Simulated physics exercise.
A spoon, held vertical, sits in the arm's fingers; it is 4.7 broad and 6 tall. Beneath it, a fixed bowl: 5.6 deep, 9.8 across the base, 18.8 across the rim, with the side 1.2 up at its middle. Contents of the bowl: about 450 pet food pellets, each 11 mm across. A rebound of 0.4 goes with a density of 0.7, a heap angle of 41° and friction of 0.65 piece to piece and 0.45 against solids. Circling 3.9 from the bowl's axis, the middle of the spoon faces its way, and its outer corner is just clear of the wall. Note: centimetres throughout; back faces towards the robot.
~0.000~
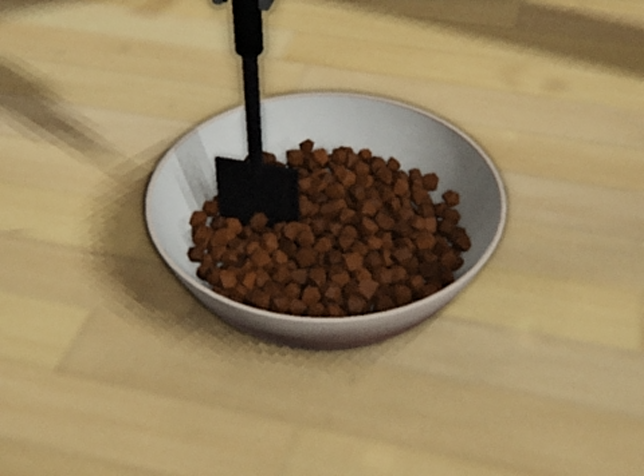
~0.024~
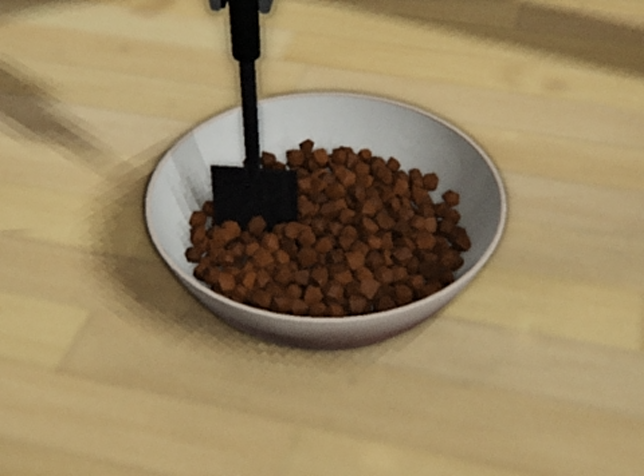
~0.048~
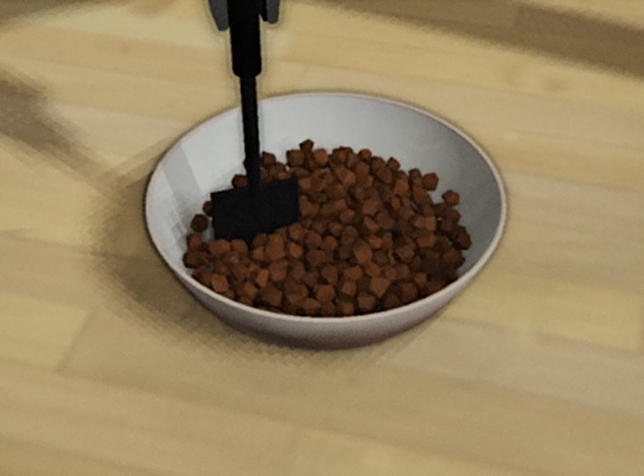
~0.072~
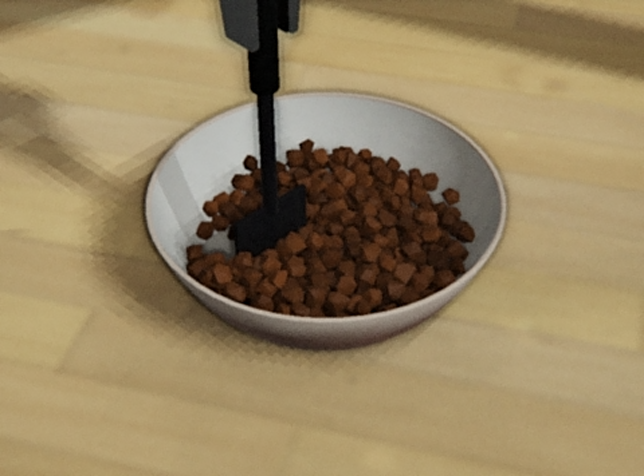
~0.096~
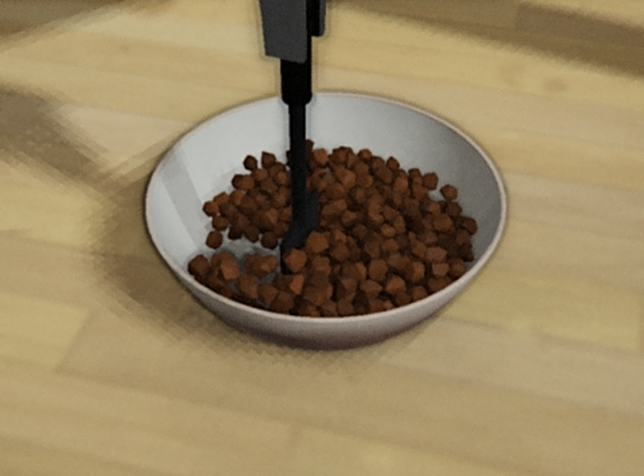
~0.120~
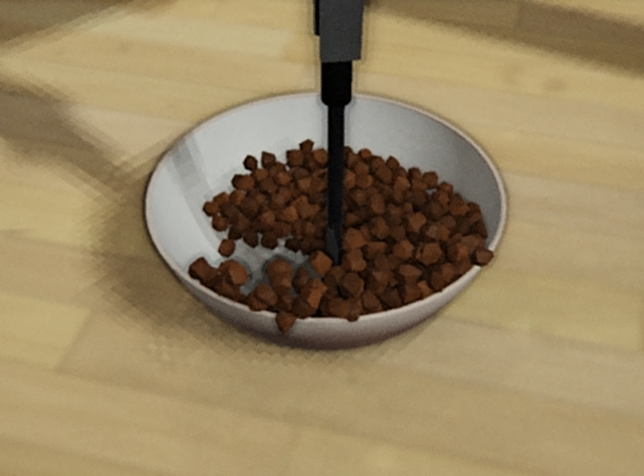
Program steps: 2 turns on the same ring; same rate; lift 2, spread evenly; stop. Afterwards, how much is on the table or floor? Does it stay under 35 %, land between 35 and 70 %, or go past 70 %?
It lands between 35 and 70 %.
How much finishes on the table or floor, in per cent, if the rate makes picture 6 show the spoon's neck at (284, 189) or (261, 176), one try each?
It comes to close to 30 per cent and close to 20 per cent.
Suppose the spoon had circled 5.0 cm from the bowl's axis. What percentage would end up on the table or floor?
Near 50 percent.
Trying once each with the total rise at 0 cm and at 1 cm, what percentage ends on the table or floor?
Roughly 65 and 60 per cent.
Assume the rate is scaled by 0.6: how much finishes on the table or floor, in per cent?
About 30 per cent.
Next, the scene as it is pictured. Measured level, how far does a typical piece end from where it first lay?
12 cm.
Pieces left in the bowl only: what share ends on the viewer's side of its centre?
Roughly 50 percent of it.
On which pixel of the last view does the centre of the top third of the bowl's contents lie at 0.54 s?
(347, 261).
By 0.33 s, 346° round, highest piece 12 above the table; 275 in the bowl, 67 on the table or floor, 107 in flight or on the tool.
By 0.54 s, 220° round, highest piece 7 above the table; 233 in the bowl, 210 on the table or floor, 6 in flight or on the tool.
By 0.85 s, 0° round, highest piece 6 above the table; 231 in the bowl, 218 on the table or floor.
By 1.55 s, 0° round, highest piece 6 above the table; 231 in the bowl, 218 on the table or floor.
Final count, 231 in the bowl, 218 on the table or floor. That is 49 % on the table or floor.
